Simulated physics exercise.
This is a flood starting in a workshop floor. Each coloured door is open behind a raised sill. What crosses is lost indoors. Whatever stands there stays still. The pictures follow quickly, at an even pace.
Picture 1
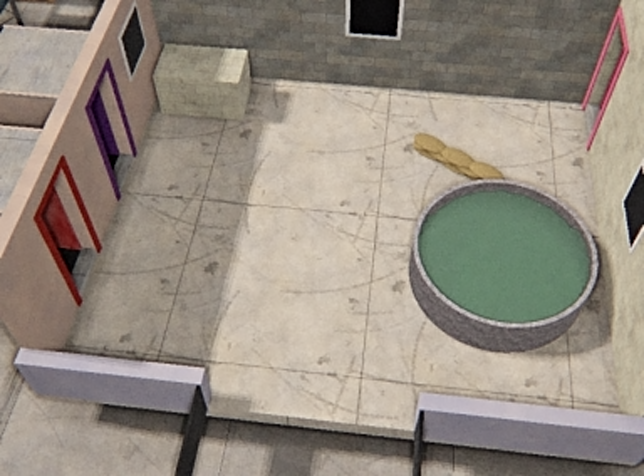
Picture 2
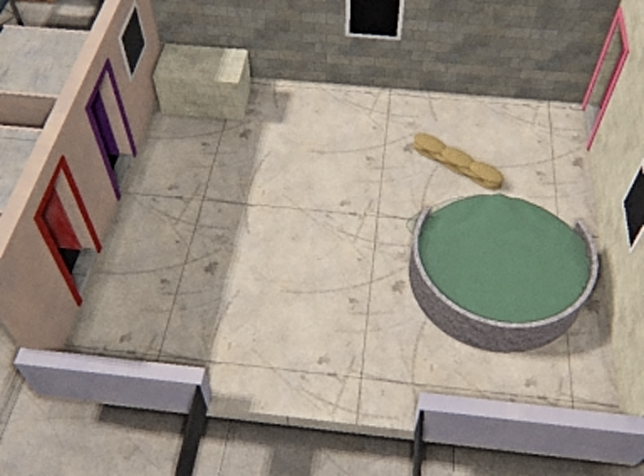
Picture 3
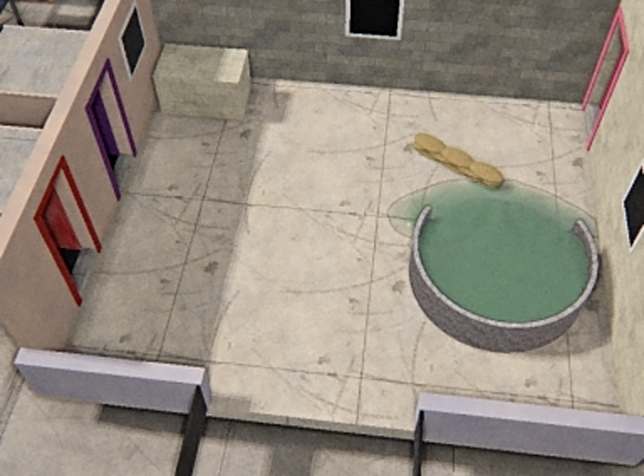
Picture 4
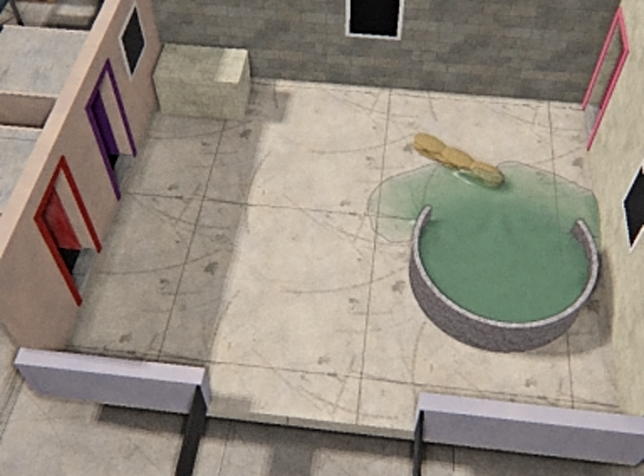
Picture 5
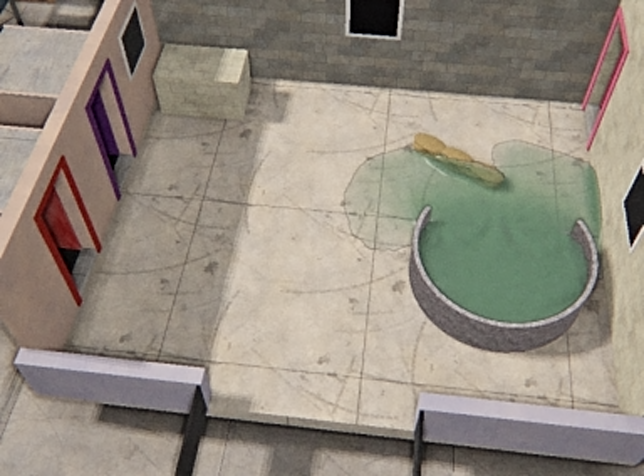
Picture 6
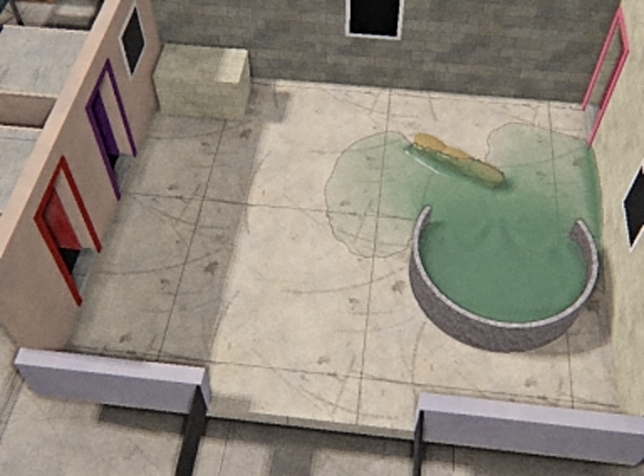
In this clip, a round pool of green water stands whole on a workshop floor, then a gap opens on its far side and water pours out, spreading across the floor around a tan, lumpy object and toward the left.
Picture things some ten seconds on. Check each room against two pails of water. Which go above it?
Pink door: Exceeds it, purple door: Exceeds it, red door: Does not exceed it.
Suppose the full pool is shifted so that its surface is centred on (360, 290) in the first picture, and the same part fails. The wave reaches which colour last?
Red-painted one.
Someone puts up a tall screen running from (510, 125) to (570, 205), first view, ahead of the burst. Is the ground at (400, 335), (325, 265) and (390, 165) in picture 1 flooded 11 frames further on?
Lab note - spot 1 parched, spot 2 parched, spot 3 inundated.
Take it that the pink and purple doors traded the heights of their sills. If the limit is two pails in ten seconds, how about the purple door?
As I see it, the purple door comes in under.
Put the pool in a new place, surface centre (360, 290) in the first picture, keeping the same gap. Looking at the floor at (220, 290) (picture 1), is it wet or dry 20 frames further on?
Untouched.
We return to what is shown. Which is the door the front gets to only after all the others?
The red one.
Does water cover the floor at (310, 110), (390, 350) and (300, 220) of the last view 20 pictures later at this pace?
First spot submerged, second spot spared, third spot submerged.
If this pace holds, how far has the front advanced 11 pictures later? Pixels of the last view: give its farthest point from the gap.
By then the tip should be at about (183, 77).
A moment on, water covers 30 % of the floor; the pink door wet at the sill, nothing in, the purple door not reached, the red door not reached.
Next, water covers 40 % of the floor; the pink door over two buckets in, the purple door not reached, the red door not reached.
Then, water covers 55 % of the floor; the pink door far over two buckets in, the purple door wet at the sill, nothing in, the red door not reached.
Later, water covers 70 % of the floor; the pink door far over two buckets in, the purple door over two buckets in, the red door wet at the sill, nothing in.
In the end, water covers 95 % of the floor; the pink door far over two buckets in, the purple door far over two buckets in, the red door wet at the sill, nothing in.
